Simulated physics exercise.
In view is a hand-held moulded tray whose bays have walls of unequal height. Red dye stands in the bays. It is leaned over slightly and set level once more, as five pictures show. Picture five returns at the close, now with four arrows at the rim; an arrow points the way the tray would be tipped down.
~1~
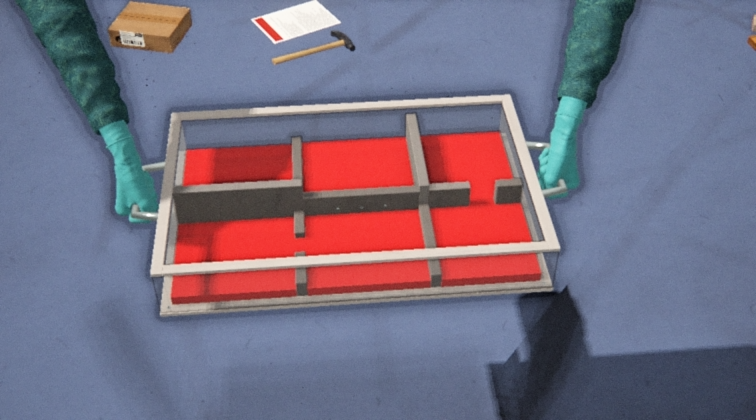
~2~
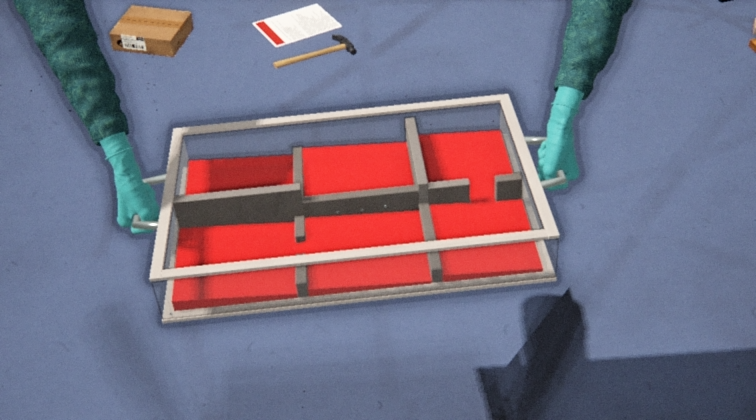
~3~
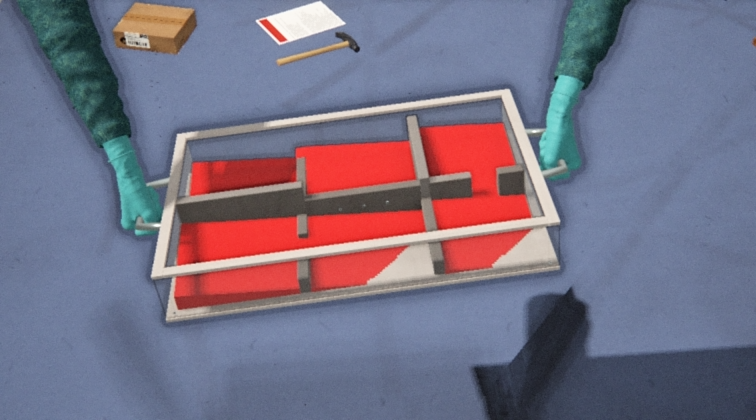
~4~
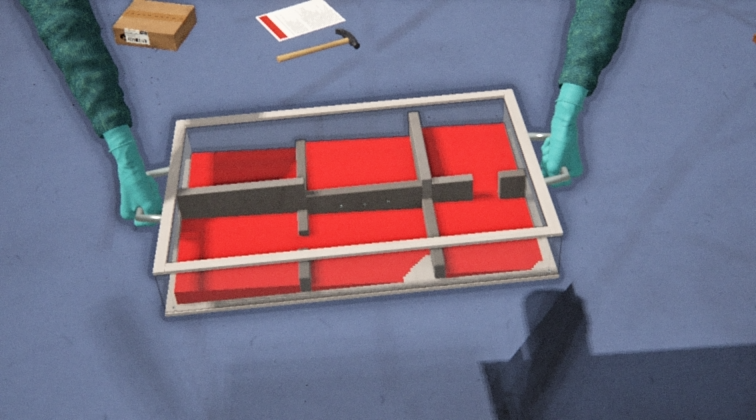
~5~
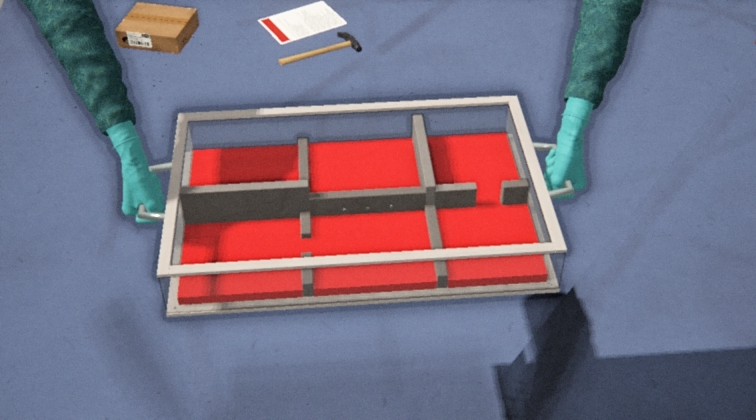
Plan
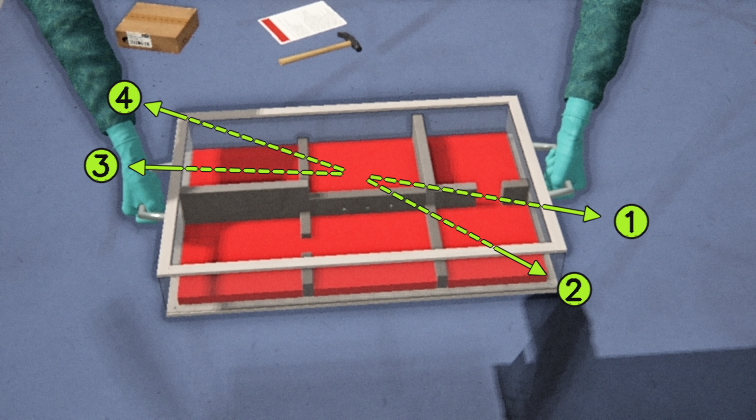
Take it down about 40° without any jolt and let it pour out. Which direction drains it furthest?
Take 2.
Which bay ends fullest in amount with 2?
The front right bay.
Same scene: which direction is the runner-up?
Here it is direction 1.
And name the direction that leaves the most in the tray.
It is 3.
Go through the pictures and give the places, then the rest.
The tray is level; deepest in the back right bay, at (463, 167), shallowest in the back left.
Tipped about 5° down to the back left; no wall is crossed.
Tipped about 8° down to the back left; liquid runs over the wall between the back left and back middle bays.
Tipped about 4° down to the back left; no wall is crossed.
The tray is level; deepest in the front right bay, at (486, 239), shallowest in the back left.
On the marked copy, 1 ends at (594, 215); 2 ends at (540, 271); 3 ends at (134, 166); 4 ends at (149, 106).
With 1, about 26 % stays in the tray, the largest part in the front right bay.
With 2, about 17 % stays in the tray, the largest part in the front right bay.
With 3, about 58 % stays in the tray, the largest part in the back left bay.
With 4, about 33 % stays in the tray, the largest part in the back left bay.
